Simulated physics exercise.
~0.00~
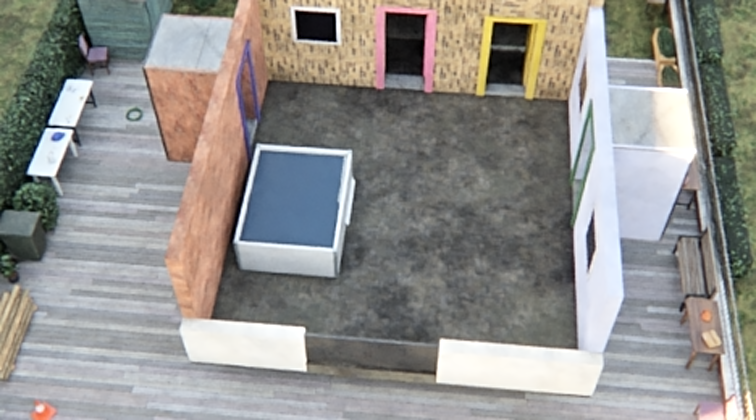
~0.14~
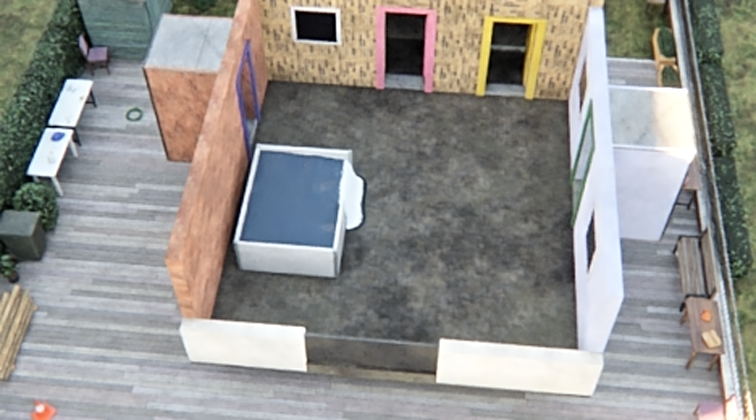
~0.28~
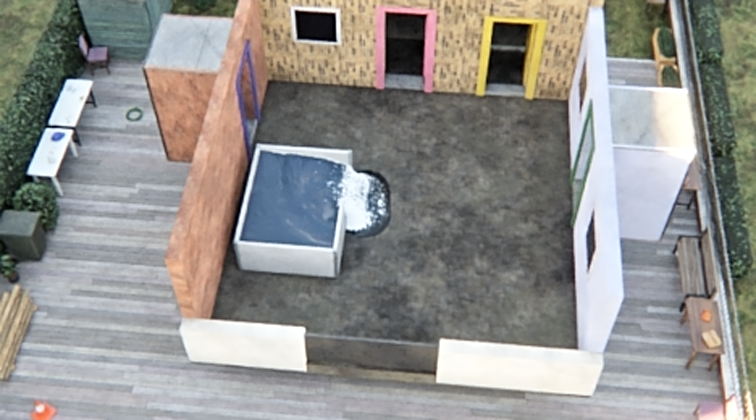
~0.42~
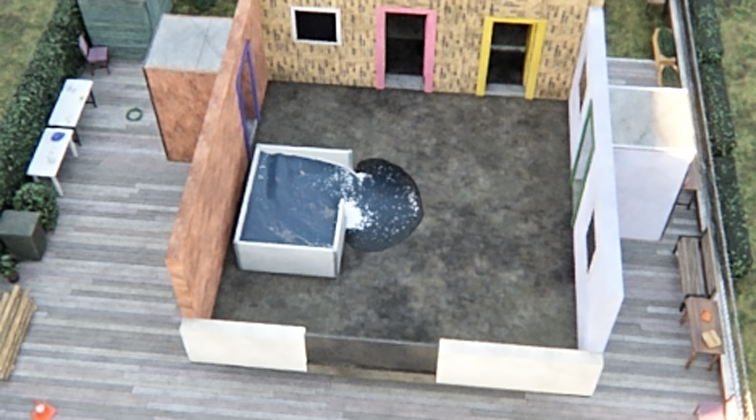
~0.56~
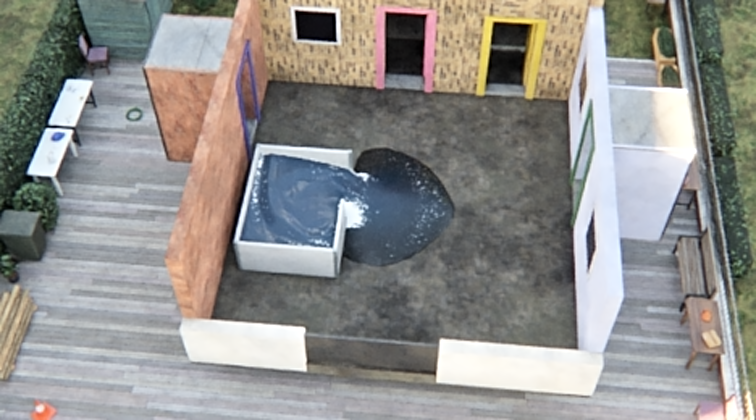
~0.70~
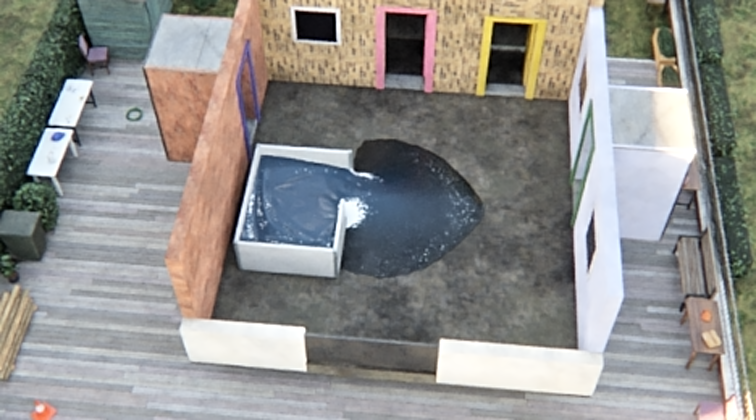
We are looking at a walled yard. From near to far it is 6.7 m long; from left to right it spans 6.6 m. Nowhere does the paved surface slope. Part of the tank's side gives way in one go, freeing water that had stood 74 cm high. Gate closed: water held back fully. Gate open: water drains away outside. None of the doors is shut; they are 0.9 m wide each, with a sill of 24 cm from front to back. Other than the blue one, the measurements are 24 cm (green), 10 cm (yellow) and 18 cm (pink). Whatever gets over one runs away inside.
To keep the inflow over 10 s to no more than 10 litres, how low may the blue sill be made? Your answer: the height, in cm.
No lower than about 6 cm.
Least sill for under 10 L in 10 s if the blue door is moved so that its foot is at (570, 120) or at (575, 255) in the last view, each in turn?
Roughly 26 cm, then roughly 19 cm.
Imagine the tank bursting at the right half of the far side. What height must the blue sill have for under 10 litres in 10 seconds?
About 9.0 cm.
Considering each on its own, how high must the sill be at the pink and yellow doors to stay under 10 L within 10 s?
Roughly 6.0 cm for the pink door and roughly 16 cm for the yellow door.
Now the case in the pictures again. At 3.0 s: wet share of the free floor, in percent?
About 55 per cent.
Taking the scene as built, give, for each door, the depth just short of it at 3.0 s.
Depths in cm - green: 21, blue: 0, yellow: 12, pink: 4.
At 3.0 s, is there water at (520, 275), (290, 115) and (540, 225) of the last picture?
Status: Submerged / clear / submerged.
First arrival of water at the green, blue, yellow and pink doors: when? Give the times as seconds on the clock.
It gets to green after 1.2 s, blue after 7.0 s, yellow after 2.0 s and pink after 2.2 s.
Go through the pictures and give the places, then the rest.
The first frame shows the tank at (295, 198) is whole and still, 74 cm deep; the blue door at (248, 106) is dry.
In the second frame, water pours out at (346, 193) and has run 0.4 m, to (361, 223); about 10 cm deep outside, 74 cm at the back.
In the third frame, the gap is at (346, 195), the front 0.8 m out at (386, 220); the back of the tank holds 74 cm.
In the fourth frame, water pours out at (346, 196) and has run 1.4 m, to (417, 219); about 9 cm deep outside, 73 cm at the back.
In the fifth frame, water pours out at (346, 196) and has run 2.0 m, to (448, 219); about 6 cm deep outside, 67 cm at the back.
In the sixth frame, the gap is at (346, 195), the front 2.6 m out at (479, 214); the back of the tank holds 61 cm; the blue door at (248, 106), 2.6 m from the gap, is still 2.3 m from the nearest water.
After 1.4 s water covers 40 % of the floor, deepest (38 cm) near (359, 196); it has not reached the blue door.
After 3.0 s water covers 55 % of the floor, deepest (34 cm) near (565, 112); it has not reached the blue door.
After 10.0 s water covers 100 % of the floor, deepest (16 cm) near (231, 238); 11 cm at the blue door, 0 litres in over its 14 cm sill.
At the blue door as built, the water arrived by 7.2 s and peaked near 11 cm at 10.0 s.
Run again over the same 10 s with other heights there, 13 litres in over 5.5 cm, 5 litres over 7 cm. The limit of 10 litres is kept from about 6 cm up.
